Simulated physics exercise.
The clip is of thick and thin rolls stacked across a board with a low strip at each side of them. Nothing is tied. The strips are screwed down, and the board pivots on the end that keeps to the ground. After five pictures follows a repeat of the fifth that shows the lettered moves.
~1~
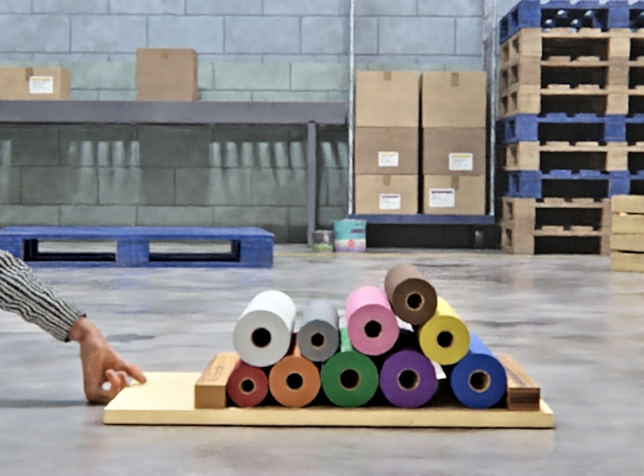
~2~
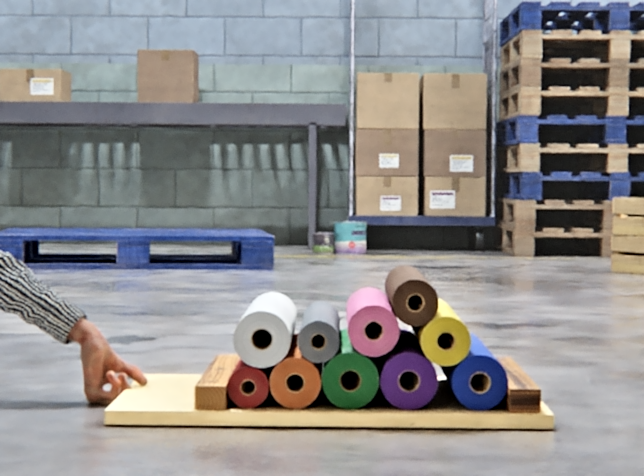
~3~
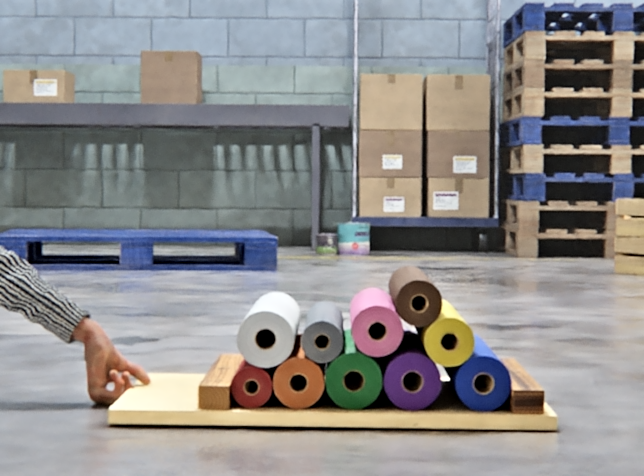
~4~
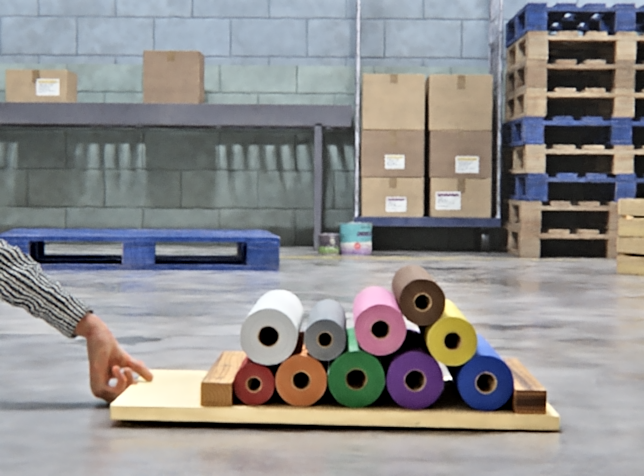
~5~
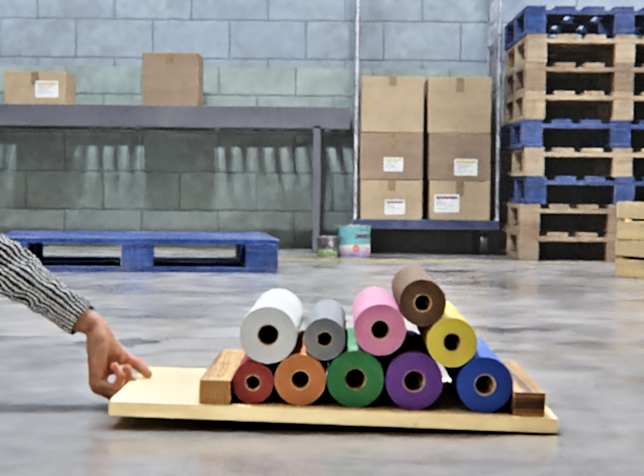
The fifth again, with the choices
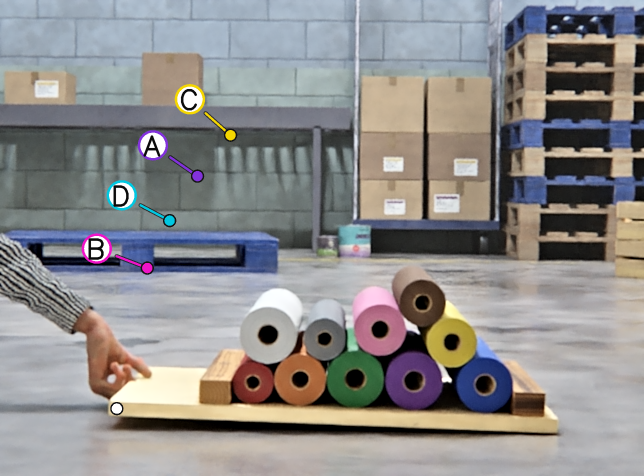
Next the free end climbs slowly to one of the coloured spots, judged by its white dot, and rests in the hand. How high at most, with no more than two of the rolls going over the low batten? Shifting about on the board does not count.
No higher than D.
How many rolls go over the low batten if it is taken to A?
It comes to three.
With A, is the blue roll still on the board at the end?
The blue roll: Yes.
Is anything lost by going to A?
At A: Yes.
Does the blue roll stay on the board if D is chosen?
Yes, with D.
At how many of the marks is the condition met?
The number is two.
On the marked copy, A at (197, 176); B at (148, 268); C at (231, 135); D at (170, 221); the white dot at (117, 409).
Taking D. A third of the way, board at 17°.
Two thirds of the way, board at 27°.
When it is over, board at 27°, two over the low batten (yellow, brown).
As for the rest, A three over the low batten (pink, yellow, brown); B none over the low batten; C five over the low batten.
